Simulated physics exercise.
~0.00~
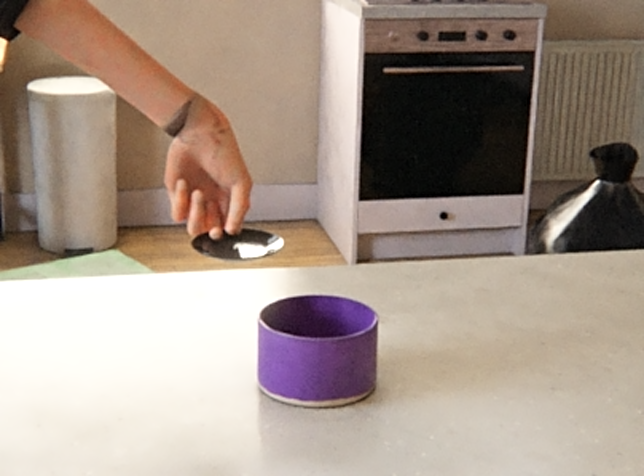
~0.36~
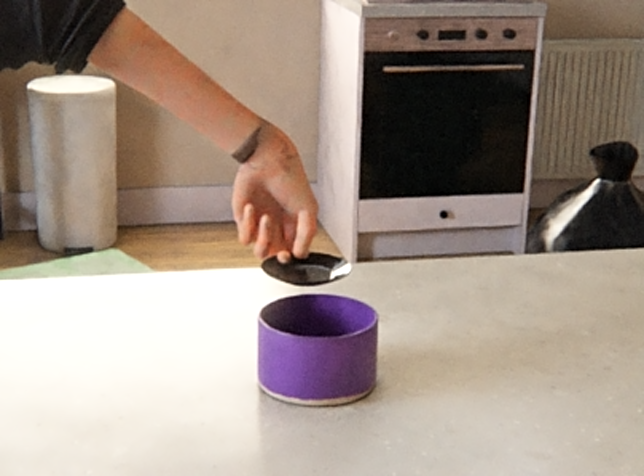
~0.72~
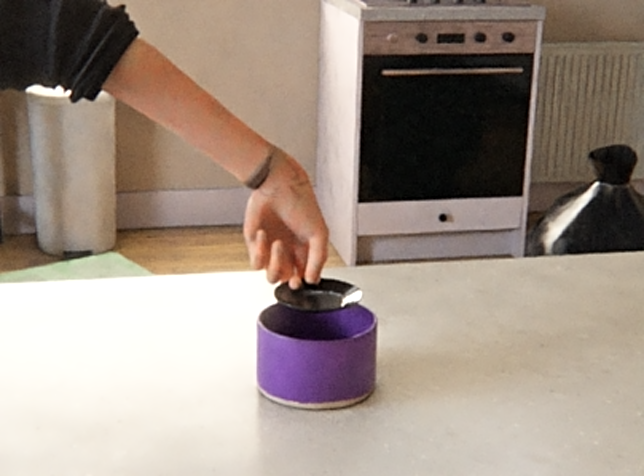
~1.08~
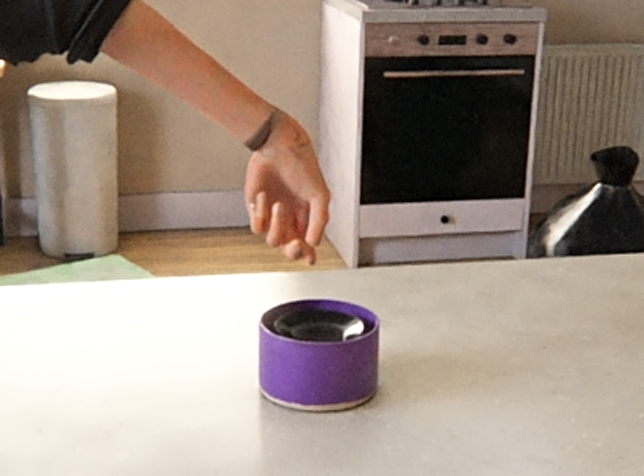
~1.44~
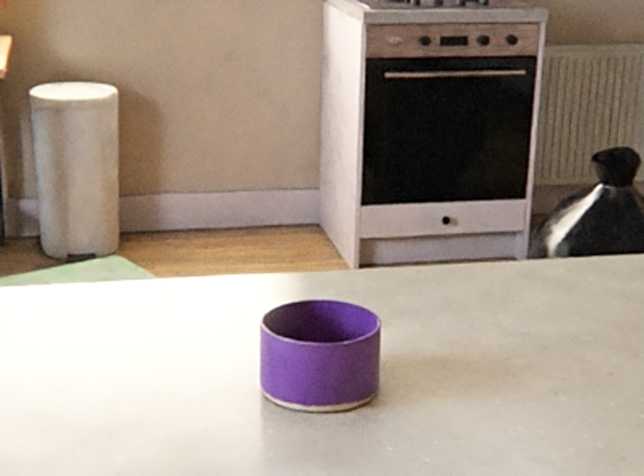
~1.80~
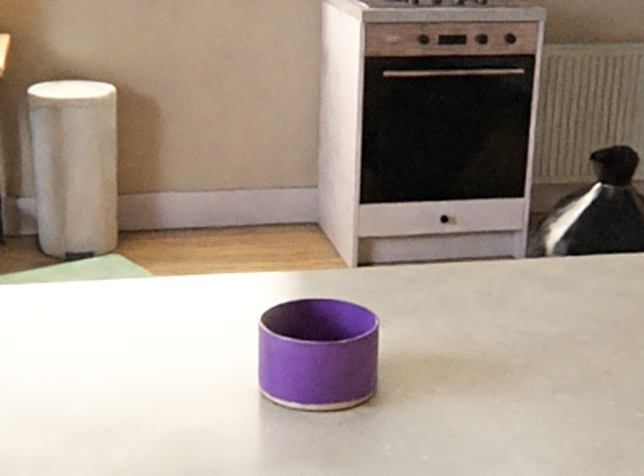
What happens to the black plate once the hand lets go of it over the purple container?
It does not stay on top. The plate slips past the rim and drops down inside the container, out of sight.
